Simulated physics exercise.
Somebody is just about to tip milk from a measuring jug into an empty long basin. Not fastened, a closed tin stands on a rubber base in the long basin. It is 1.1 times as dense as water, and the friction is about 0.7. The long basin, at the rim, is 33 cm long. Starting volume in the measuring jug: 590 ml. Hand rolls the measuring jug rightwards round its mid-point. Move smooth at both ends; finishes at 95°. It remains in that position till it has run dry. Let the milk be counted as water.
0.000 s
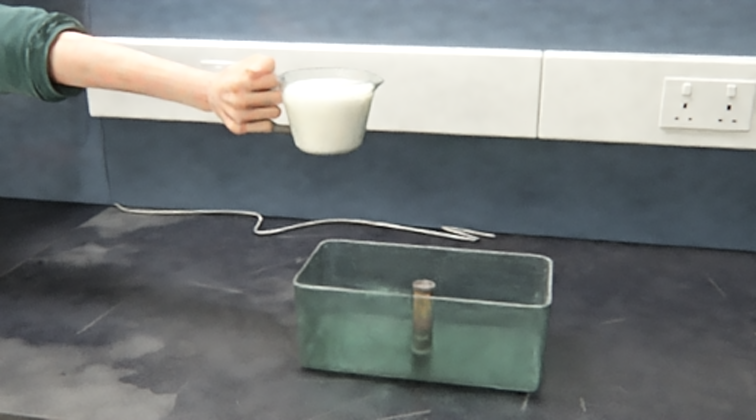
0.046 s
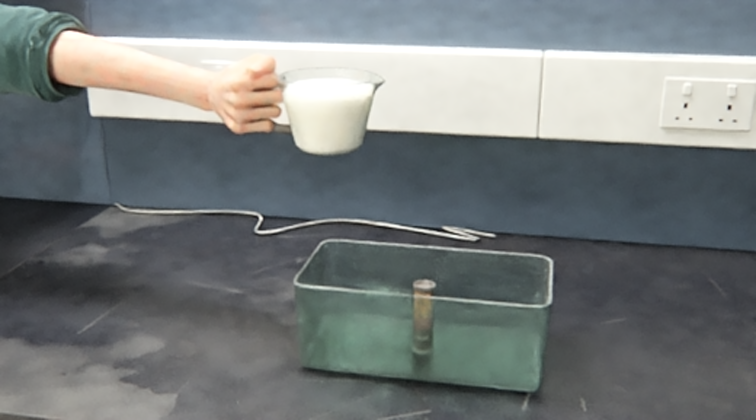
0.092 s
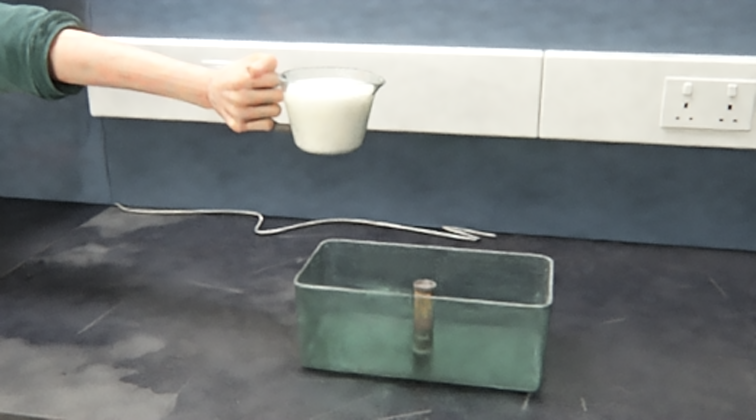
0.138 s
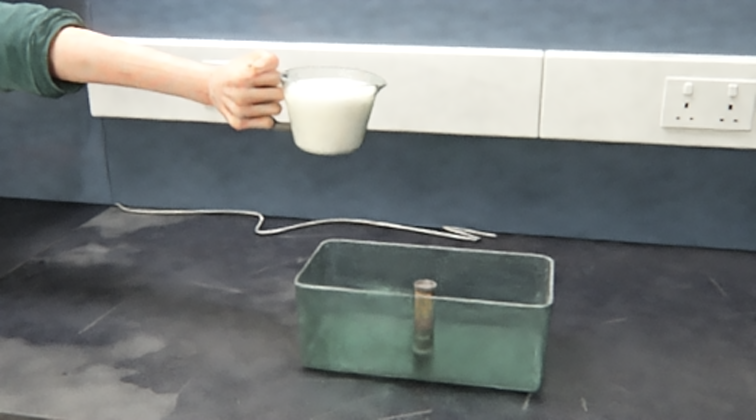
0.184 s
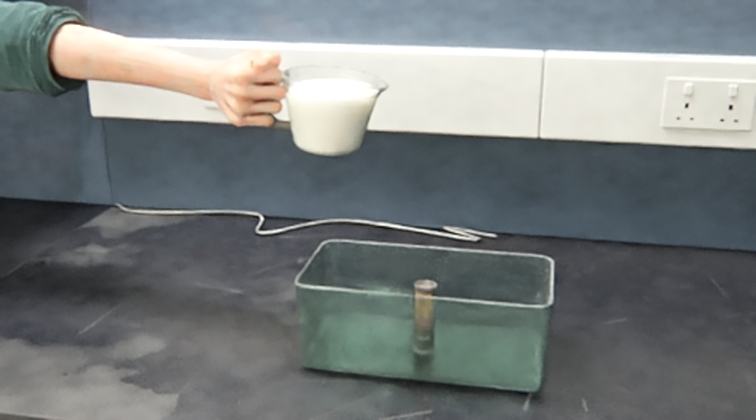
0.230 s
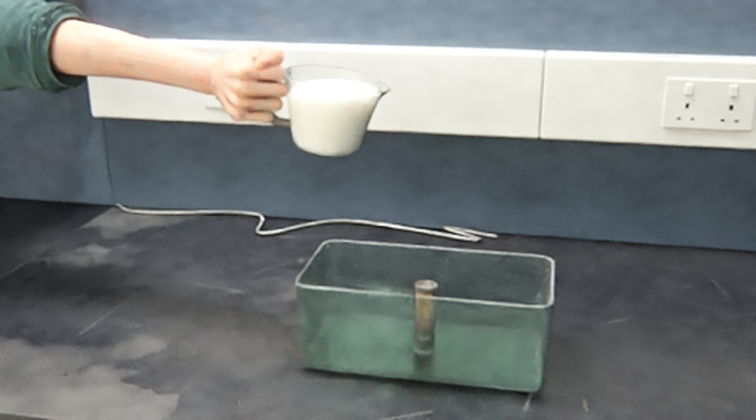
Above a green-tinted basin on a dark worktop, a hand slightly tilts a jug of milk rightwards.
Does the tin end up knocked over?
No. I'd say it will ride it out.
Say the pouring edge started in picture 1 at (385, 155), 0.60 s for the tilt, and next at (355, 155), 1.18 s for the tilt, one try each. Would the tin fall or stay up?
Try 1: Tipped over; try 2: Tipped over.
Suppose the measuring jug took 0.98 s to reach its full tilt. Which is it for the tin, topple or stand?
The tin stays on its base.
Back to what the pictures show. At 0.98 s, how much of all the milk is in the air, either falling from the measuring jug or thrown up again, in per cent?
Around 26 percent of the liquid.
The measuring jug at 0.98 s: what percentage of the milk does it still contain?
Near 16 percent, more or less.
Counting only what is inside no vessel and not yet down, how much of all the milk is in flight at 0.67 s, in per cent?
Around 26 percent.
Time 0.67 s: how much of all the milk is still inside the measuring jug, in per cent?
Fraction remaining: Approx. 70 per cent.
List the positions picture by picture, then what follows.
The first picture shows tilt 0°; pouring edge (384, 80); surface from (286, 85) to (374, 88); the long basin's rim runs from (308, 262) to (551, 282); the tin's top is at (424, 288).
The second picture shows tilt 0°; pouring edge (385, 80); surface from (287, 84) to (374, 89).
The third picture shows tilt 1°; pouring edge (386, 81); surface from (287, 84) to (374, 89).
The fourth picture shows tilt 3°; pouring edge (387, 83); surface from (289, 85) to (375, 90).
The fifth picture shows tilt 6°; pouring edge (389, 86); surface from (291, 85) to (378, 90).
The sixth picture shows tilt 9°; pouring edge (391, 90); surface from (293, 86) to (382, 91).
By 0.67 s the tilt is 57° and 69 per cent is still to pour; the tin stands where it began.
By 0.98 s the tilt is 89° and 15 per cent is still to pour; the tin stands where it began.
By 1.32 s the tilt is 95° and 0 per cent is still to pour; the tin stands where it began.
By 1.68 s the tilt is 95° and 0 per cent is still to pour; the tin stands where it began.
At rest the tin stands where it began.
